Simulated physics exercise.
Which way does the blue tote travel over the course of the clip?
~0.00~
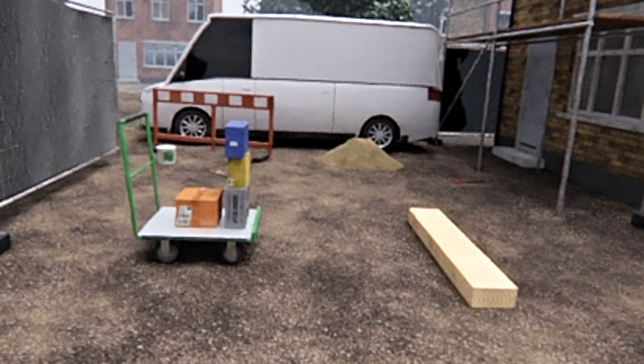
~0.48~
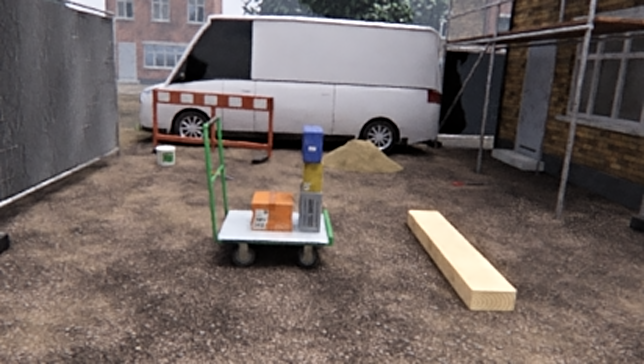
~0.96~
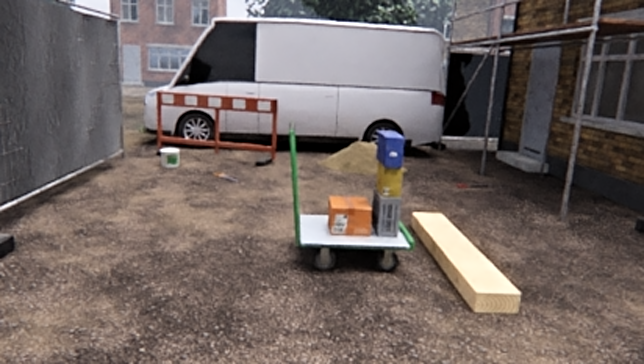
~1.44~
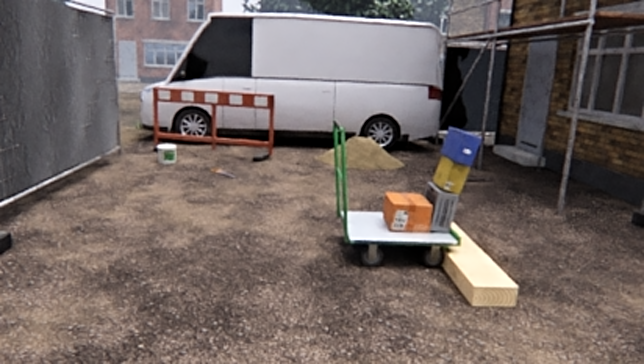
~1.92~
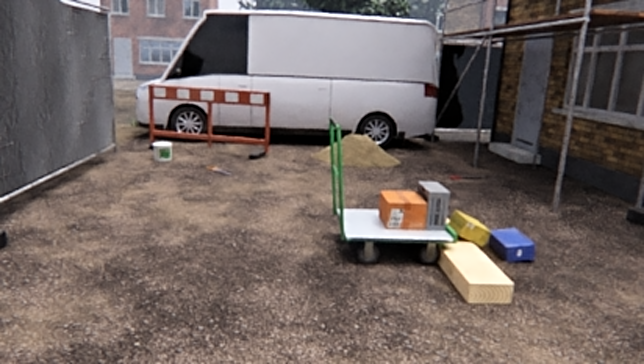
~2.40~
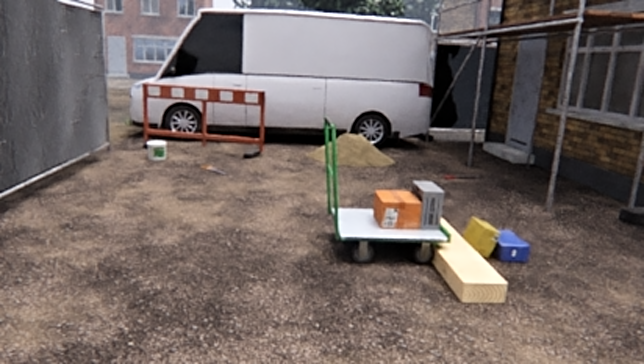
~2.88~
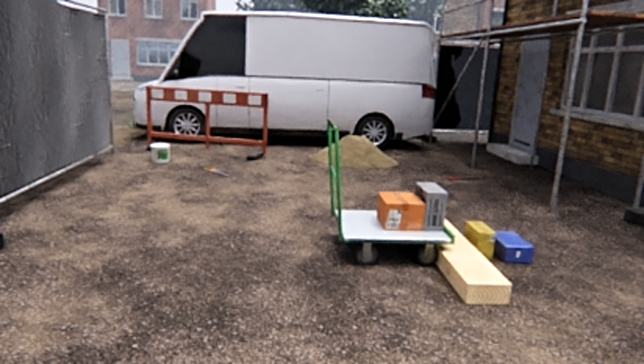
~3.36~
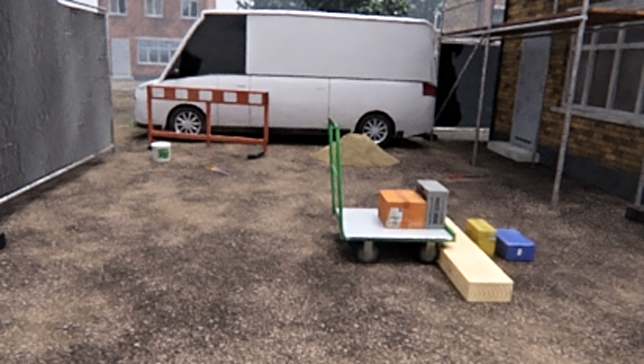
The blue tote travels to the right, first riding on the trolley and then falling off beyond the kerb.
